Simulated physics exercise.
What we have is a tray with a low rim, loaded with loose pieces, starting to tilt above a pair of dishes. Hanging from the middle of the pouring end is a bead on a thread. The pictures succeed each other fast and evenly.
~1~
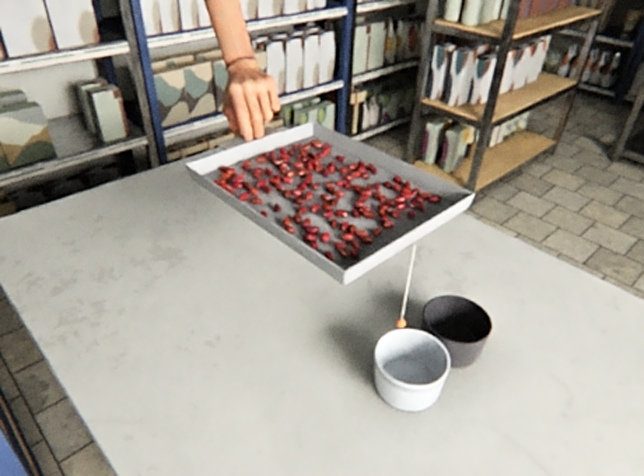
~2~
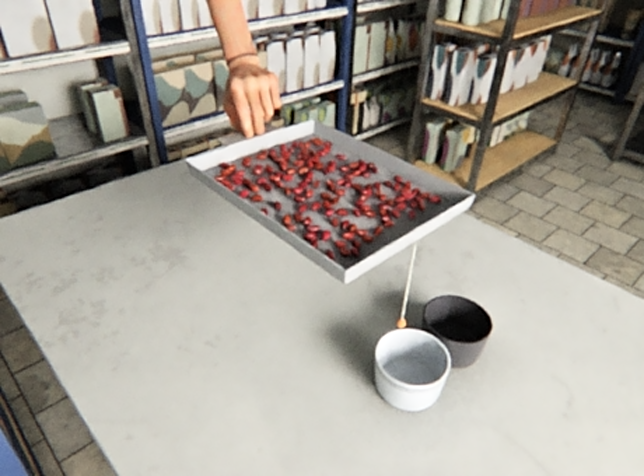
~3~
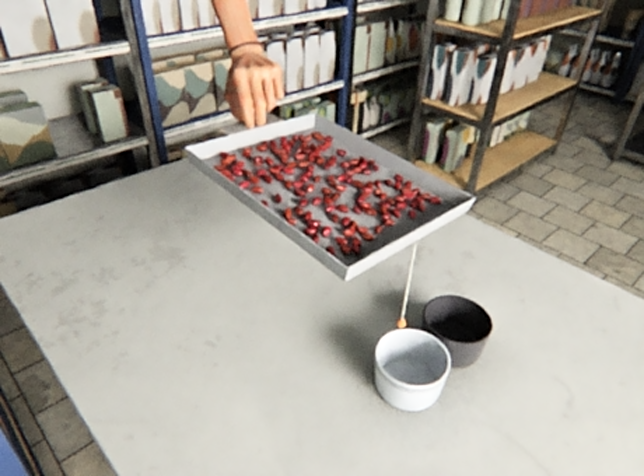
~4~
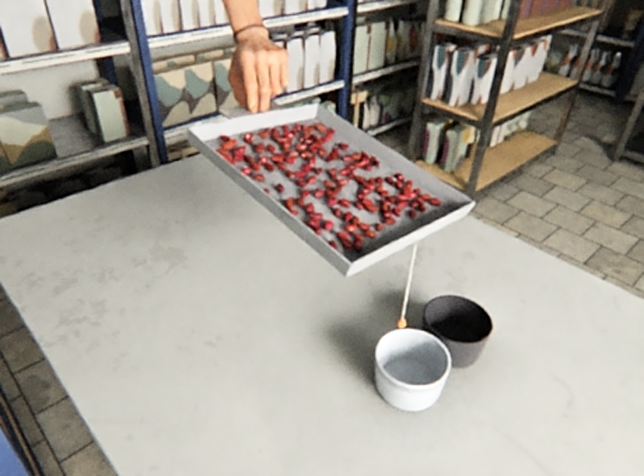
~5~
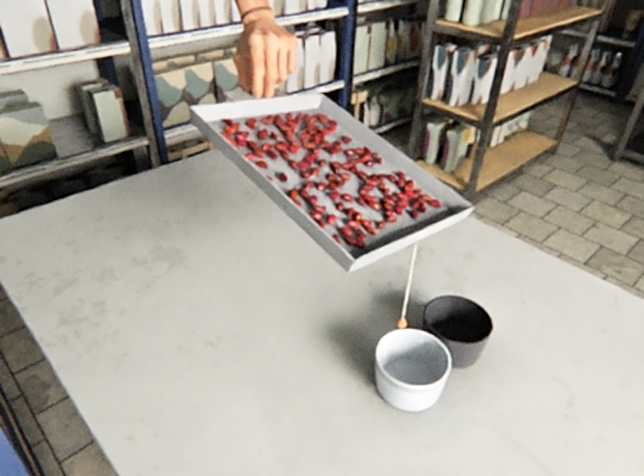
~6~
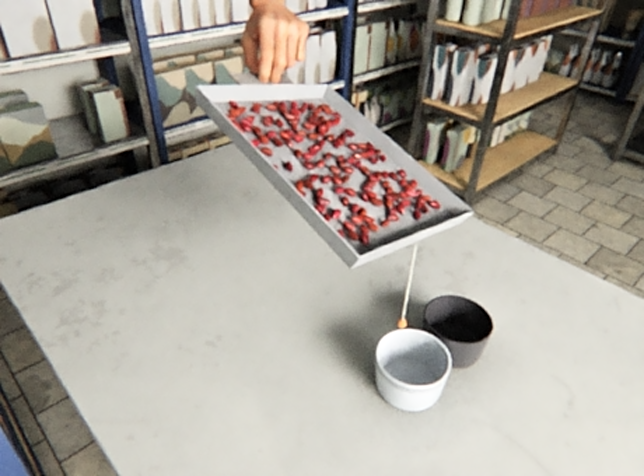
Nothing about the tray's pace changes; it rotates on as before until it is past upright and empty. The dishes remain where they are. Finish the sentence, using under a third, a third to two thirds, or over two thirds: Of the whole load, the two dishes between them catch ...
... a third to two thirds of it.
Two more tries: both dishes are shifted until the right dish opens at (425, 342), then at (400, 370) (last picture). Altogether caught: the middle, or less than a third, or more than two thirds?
Position 1 - under a third; position 2 - under a third.
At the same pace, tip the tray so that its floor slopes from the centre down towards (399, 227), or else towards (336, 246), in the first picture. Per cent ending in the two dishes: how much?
60 % and 0 %.
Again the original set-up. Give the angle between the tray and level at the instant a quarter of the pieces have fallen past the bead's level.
Near 85 degrees.
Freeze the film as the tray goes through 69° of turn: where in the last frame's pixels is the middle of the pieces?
About (436, 211).
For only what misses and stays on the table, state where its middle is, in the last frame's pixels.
Around (438, 301).
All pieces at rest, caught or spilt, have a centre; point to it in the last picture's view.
Once nothing moves, the middle sits near (442, 326).
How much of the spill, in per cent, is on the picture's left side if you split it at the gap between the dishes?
Left share: Some 50 per cent.
Just after the last frame, tray tipped steeply; almost all on the tray; just a few in the right dish; about a tenth in the air.
A moment on, tray tipped past a quarter turn; about a tenth on the tray; roughly a third in the right dish; roughly a third outside both; roughly a quarter in the air.
Further on, tray tipped past a quarter turn; roughly a third in the right dish; roughly two thirds outside both.
When it is over, tray tipped past a quarter turn; not one in the left dish; roughly a third in the right dish; roughly two thirds outside both.
